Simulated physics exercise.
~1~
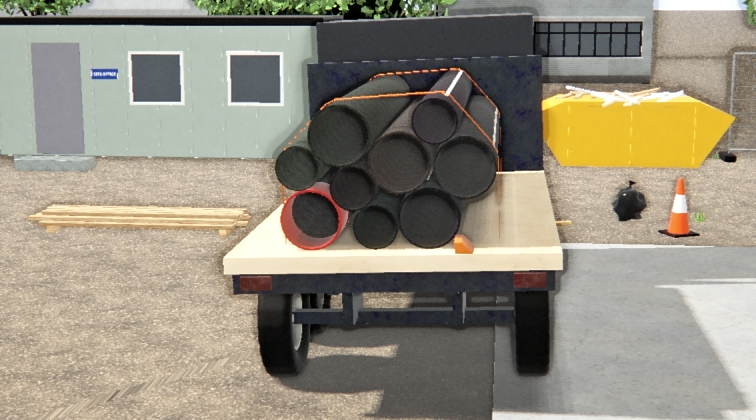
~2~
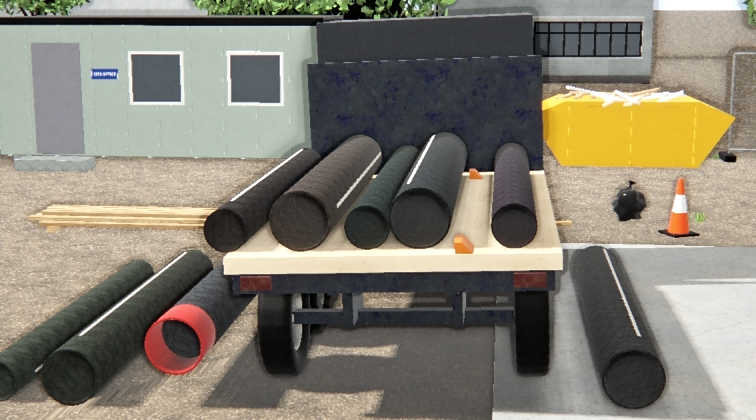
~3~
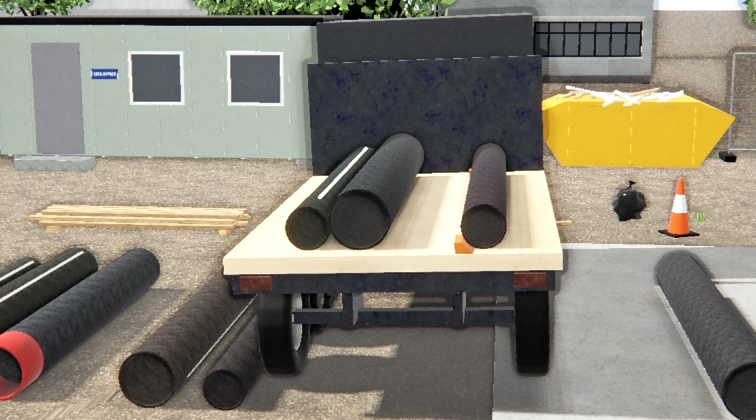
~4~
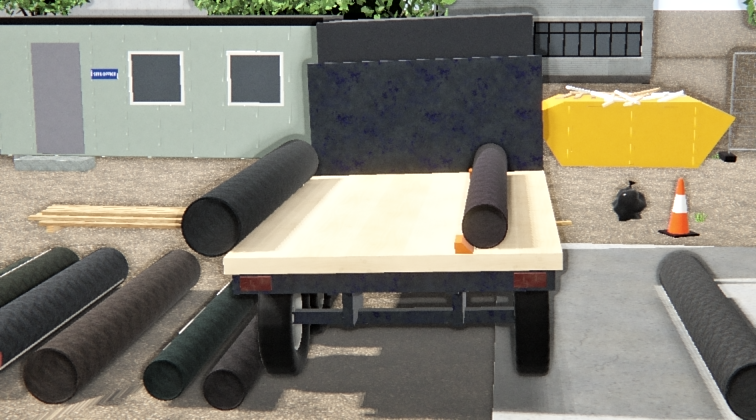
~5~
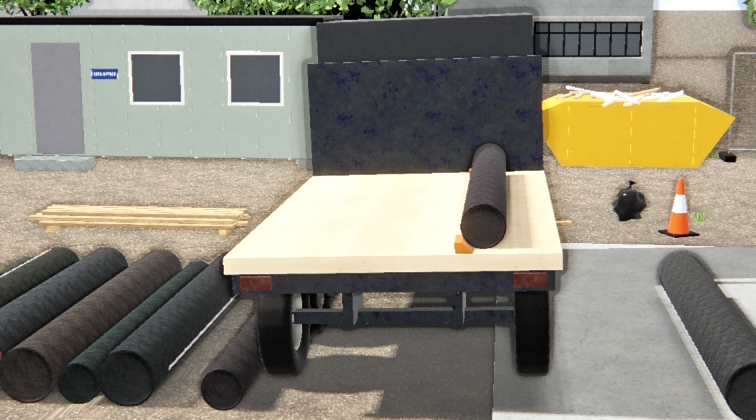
In a work yard, the straps came off a stack of dark pipes on a flatbed lorry, and the pipes rolled off, the red-ended one dropping left, until one stayed on the deck, one lay right and the rest lay left.
